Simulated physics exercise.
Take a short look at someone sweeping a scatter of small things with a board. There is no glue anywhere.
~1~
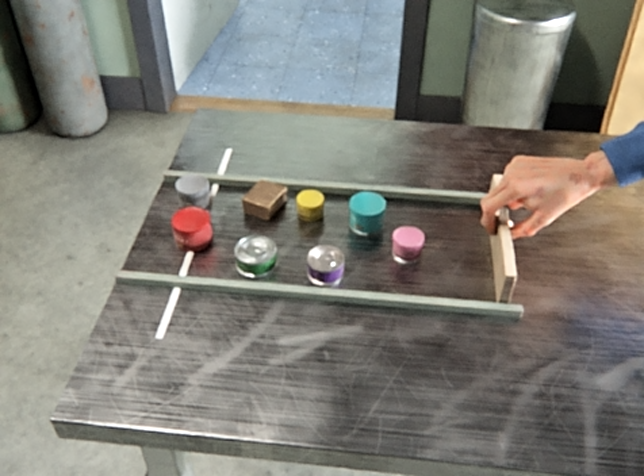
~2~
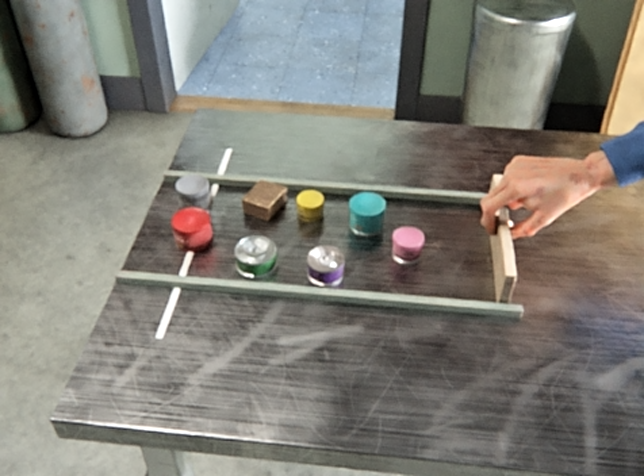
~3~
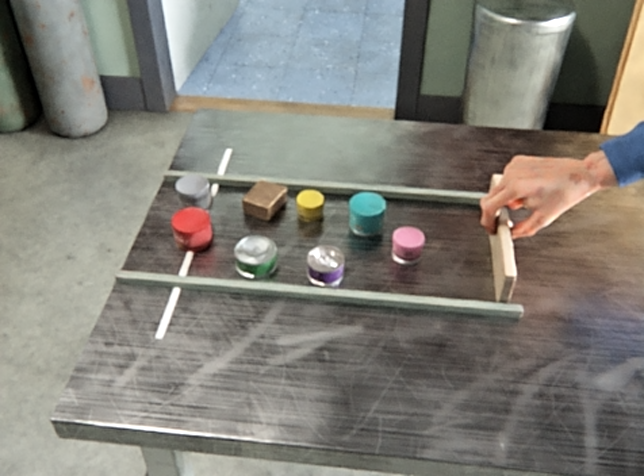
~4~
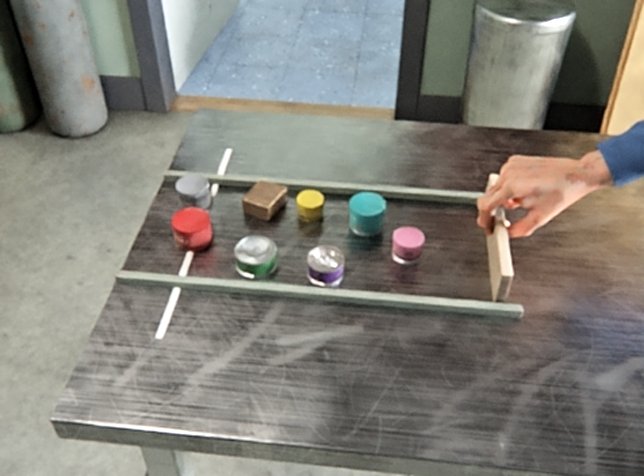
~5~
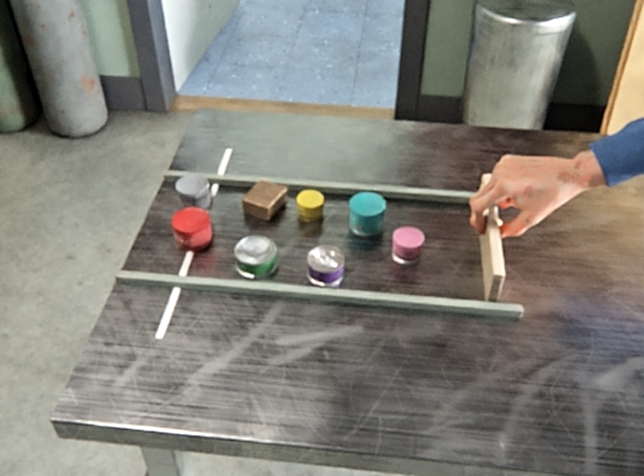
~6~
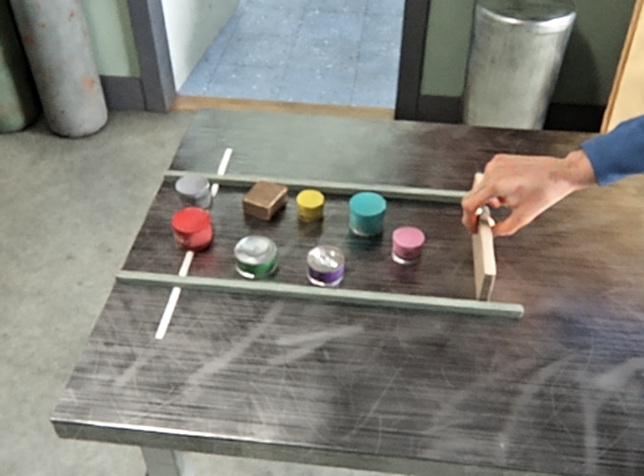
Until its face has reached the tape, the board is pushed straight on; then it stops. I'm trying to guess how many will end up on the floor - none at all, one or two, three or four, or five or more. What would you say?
From what I see, the table loses one or two of them.
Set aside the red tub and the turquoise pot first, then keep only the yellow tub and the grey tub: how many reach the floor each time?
Count of fallen: 1 / 0.
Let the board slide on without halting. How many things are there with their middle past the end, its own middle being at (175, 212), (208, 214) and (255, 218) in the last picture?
4; 1; 0.
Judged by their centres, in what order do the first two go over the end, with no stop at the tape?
It goes the grey tub and after it the green tin.
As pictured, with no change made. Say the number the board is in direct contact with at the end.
Contact count: 4.
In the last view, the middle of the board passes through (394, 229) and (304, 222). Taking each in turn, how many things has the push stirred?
Tally: 1; 6.
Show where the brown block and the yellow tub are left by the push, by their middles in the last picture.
Final centres, first then second: (170, 188), (199, 188).
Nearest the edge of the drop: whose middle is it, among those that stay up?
Closest in the end is the green tin.
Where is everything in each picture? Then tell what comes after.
Grey tub (194, 193); red tub (192, 230); brown block (265, 199); board (500, 237); tape (199, 229), in the first picture.
Red tub (192, 230); turquoise pot (367, 214), in the second picture.
Brown block (265, 200); purple pot (326, 266), in the third picture.
Grey tub (194, 194); board (497, 237), in the fourth picture.
Red tub (192, 230); yellow tub (310, 206), in the fifth picture.
Grey tub (194, 194); red tub (192, 230); brown block (265, 200); board (481, 236); tape (199, 229), in the sixth picture.
Soon after, none off yet; grey tub at rest near (194, 194); red tub at rest near (192, 230); brown block at rest near (265, 200).
In the end, the number that fall off is one or two; gone, grey tub.
